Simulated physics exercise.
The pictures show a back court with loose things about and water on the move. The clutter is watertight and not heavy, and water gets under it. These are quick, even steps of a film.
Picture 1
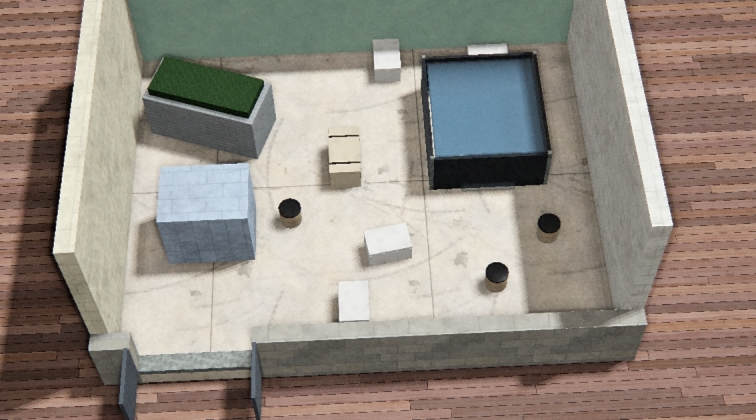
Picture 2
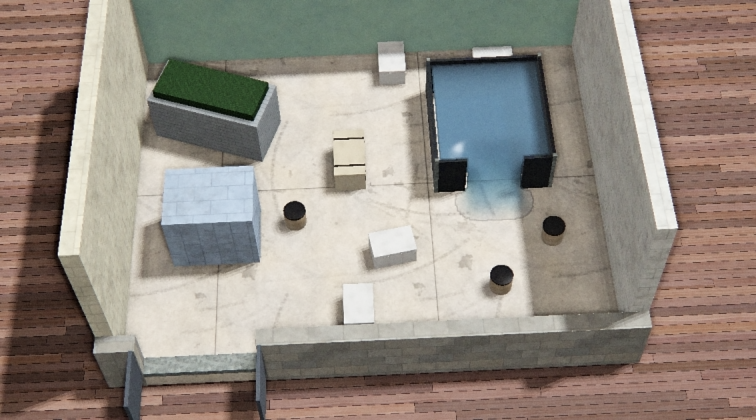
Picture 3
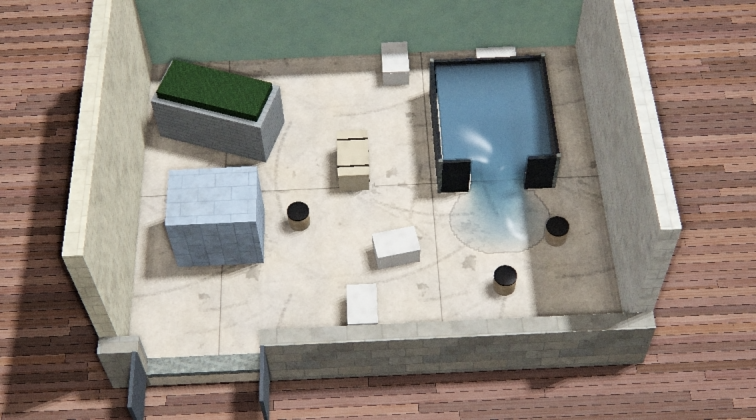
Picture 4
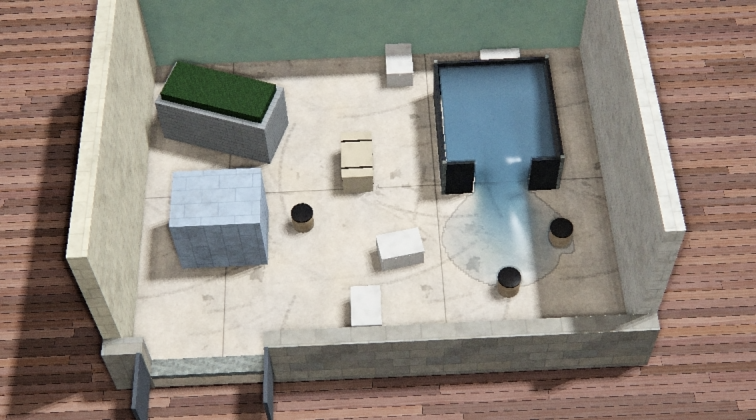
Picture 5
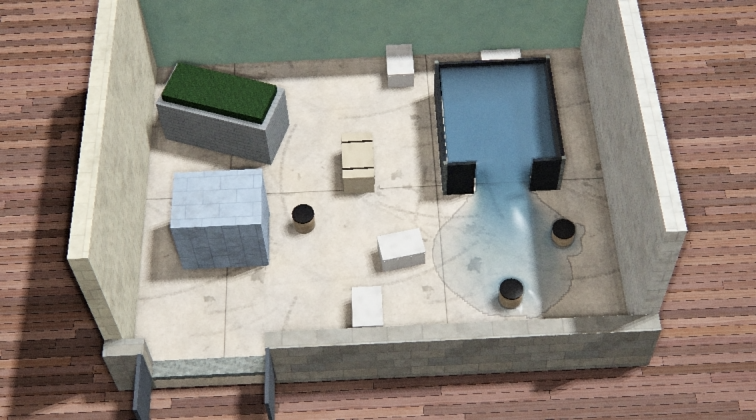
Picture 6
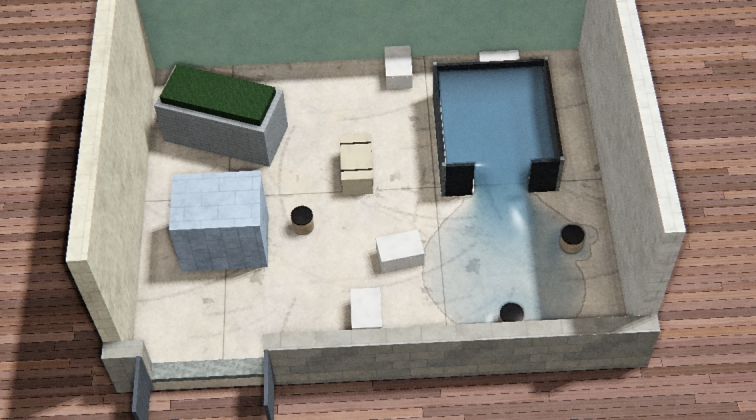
Water pouring from an opened blue tank, spreading across a walled courtyard floor and nudging two dark-topped pails slightly along.
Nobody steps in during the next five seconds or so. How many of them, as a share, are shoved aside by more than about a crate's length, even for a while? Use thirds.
That comes to one to two thirds.
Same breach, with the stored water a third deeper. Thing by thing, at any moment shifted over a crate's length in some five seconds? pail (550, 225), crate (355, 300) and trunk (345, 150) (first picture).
In that order: Shifted that much, yes, under that.
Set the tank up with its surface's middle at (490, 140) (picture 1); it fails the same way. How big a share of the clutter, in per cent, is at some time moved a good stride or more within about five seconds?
About 50 per cent.
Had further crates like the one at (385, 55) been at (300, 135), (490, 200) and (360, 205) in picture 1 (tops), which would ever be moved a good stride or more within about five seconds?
One after the other: Under that, that far or more, not that far.
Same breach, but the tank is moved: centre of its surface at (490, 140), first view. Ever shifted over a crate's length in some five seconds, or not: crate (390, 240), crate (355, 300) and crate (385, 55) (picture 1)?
One after the other: Short of that, yes, short of that.
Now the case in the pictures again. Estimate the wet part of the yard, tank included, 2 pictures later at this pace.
Near 25 in a hundred.
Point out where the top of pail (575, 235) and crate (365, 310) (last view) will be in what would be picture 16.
Close to (600, 289) and (333, 288).
A moment on, 2 of 8 are well off their spots; 1 afloat.
Next, 3 of 8 are well off their spots; 2 afloat.
Later, 3 of 8 are well off their spots; 2 afloat.
In the end, 3 of 8 are well off their spots, and 3 have been at some point; 2 afloat.
